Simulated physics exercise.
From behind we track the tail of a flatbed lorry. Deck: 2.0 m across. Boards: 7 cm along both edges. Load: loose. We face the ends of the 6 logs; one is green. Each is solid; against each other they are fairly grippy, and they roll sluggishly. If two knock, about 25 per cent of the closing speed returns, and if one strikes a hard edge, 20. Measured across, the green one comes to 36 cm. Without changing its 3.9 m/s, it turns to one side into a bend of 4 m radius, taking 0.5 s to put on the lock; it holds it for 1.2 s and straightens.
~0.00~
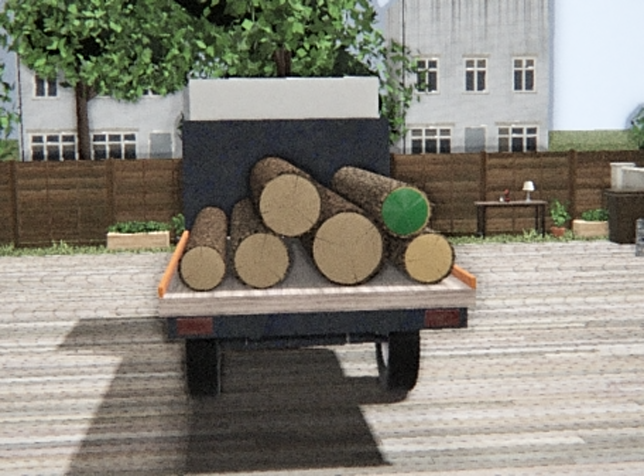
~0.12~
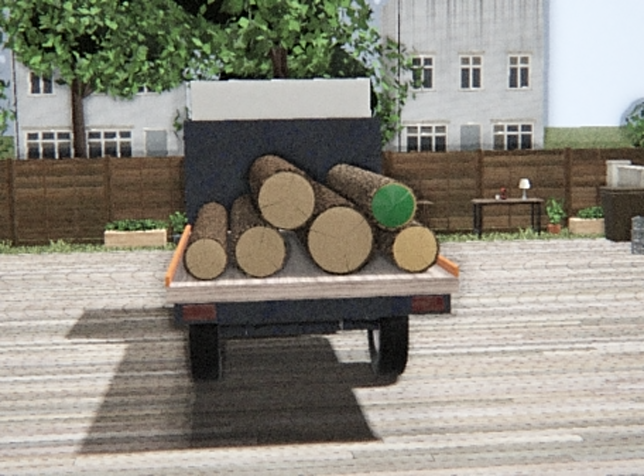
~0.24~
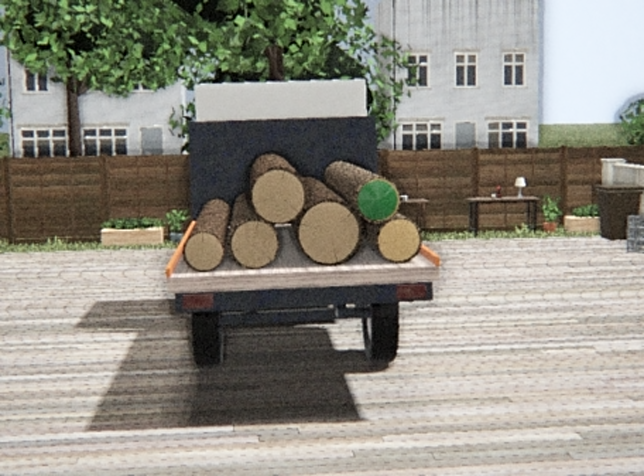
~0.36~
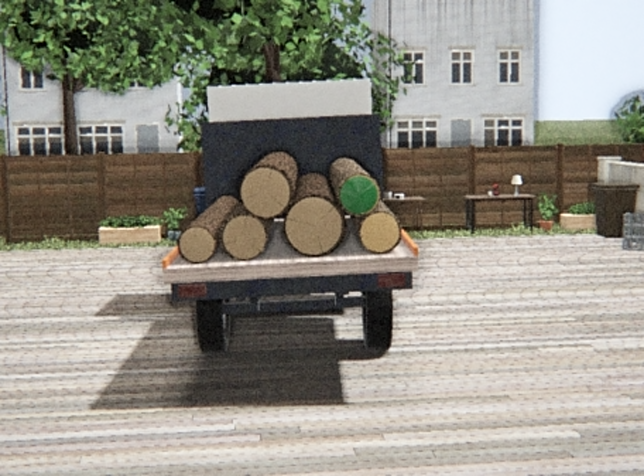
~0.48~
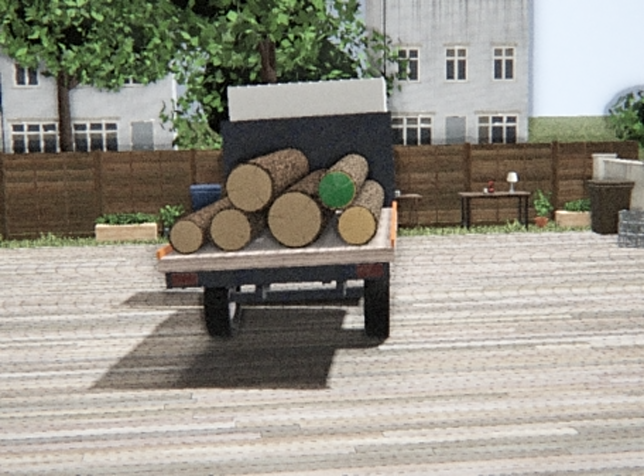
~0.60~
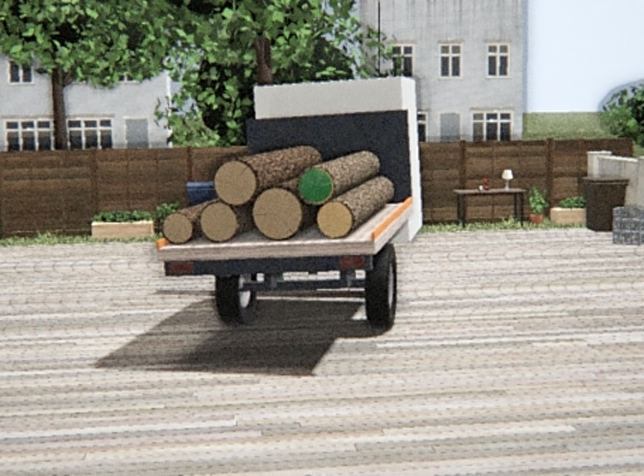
In a fenced yard, a flatbed truck carrying logs, one green-ended, pulls ahead and turns right.
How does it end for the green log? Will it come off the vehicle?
Green: Stays on.
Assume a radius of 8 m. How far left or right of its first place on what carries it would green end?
Roughly 25 cm, towards the left.
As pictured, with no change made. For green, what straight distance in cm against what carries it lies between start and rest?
Green shifts by 30.
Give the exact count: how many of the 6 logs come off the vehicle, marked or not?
Count of them: 1.
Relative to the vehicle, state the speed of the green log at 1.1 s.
Close to 0.0 m/s at that moment.
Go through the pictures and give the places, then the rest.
The first frame shows green at (405, 211); 4 of the 6 make up the bottom layer.
The second frame shows green at (393, 206); the deck is level.
The third frame shows green at (378, 200); the deck slopes 1° down to the left.
The fourth frame shows green at (359, 195); the deck slopes 2° down to the left.
The fifth frame shows green at (337, 190); the deck slopes 3° down to the left.
The sixth frame shows green at (316, 186); the deck slopes 3° down to the left.
After 1.1 s, green is up on others, 70 cm from the right edge; 0 gone from the deck.
After 1.6 s, no change for green; 1 gone from the deck.
At rest (2.3 s), green is up on others, 70 cm from the right edge; 1 gone from the deck.
